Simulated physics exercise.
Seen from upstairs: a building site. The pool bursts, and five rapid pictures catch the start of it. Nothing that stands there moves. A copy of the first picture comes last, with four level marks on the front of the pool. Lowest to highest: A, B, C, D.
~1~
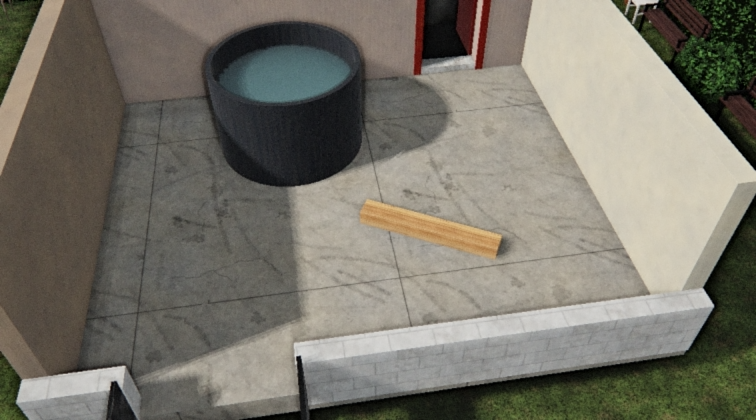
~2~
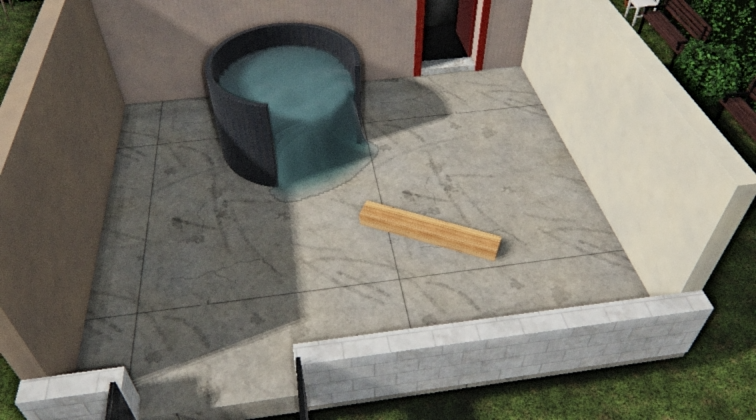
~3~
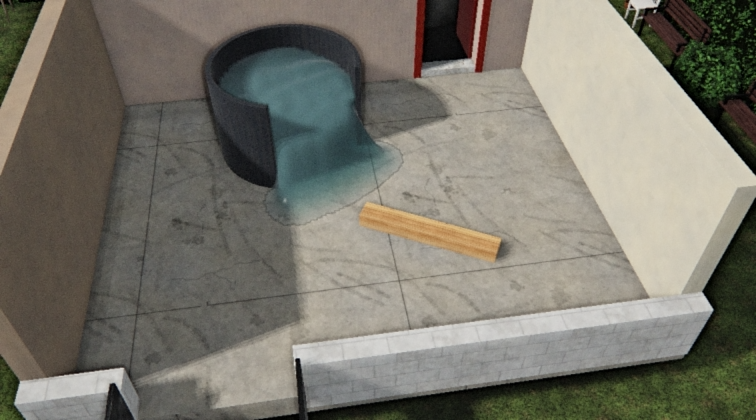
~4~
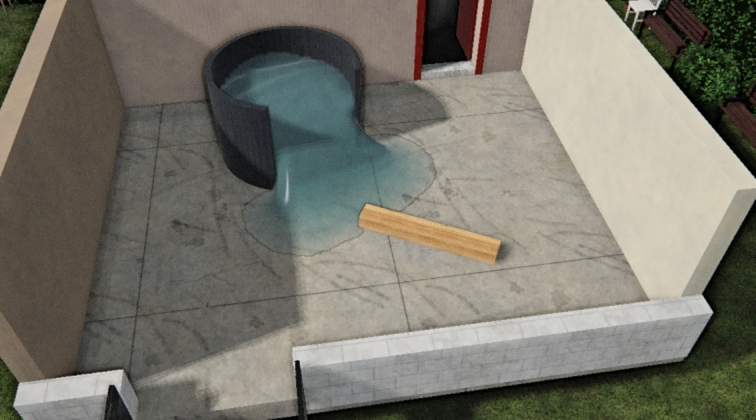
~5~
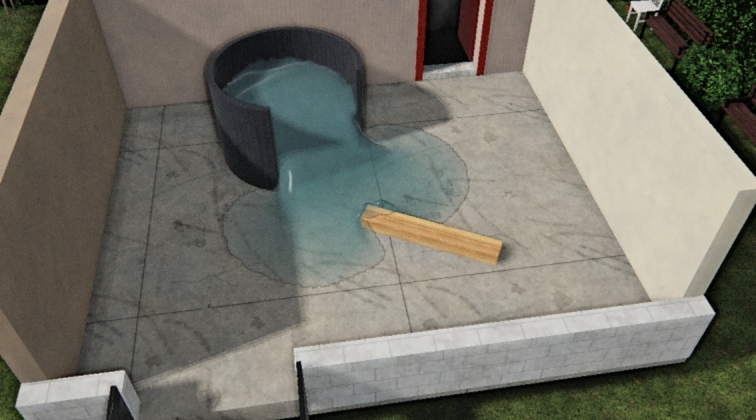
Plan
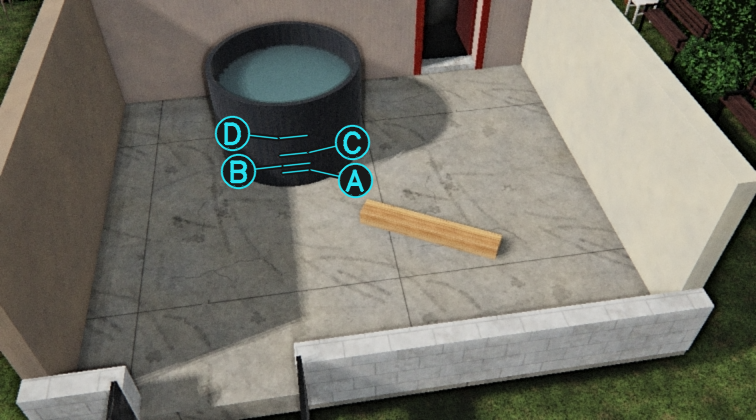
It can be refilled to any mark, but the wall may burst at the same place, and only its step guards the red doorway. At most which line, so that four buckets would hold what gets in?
D.
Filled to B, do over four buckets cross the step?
No, not at all.
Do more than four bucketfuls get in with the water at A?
No, not at all.
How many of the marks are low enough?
All of them.
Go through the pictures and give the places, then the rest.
The first picture shows water in the pool at rest, its middle at (286, 81); foot of the red doorway at (448, 71); open gate at (210, 351).
The second picture shows front seen at (372, 146), 1 % of the ground wet.
The third picture shows front seen at (275, 213), 4 % of the ground wet.
The fourth picture shows front seen at (426, 158), 10 % of the ground wet.
The fifth picture shows front seen at (311, 280), 17 % of the ground wet.
On the marked copy, A at (296, 171); B at (295, 164); C at (294, 154); D at (292, 136); from the bottom up A, B, C, D.
With A, nothing gets over.
With B, nothing gets over.
With C, nothing gets over.
With D, a splash gets over, under a bucket.
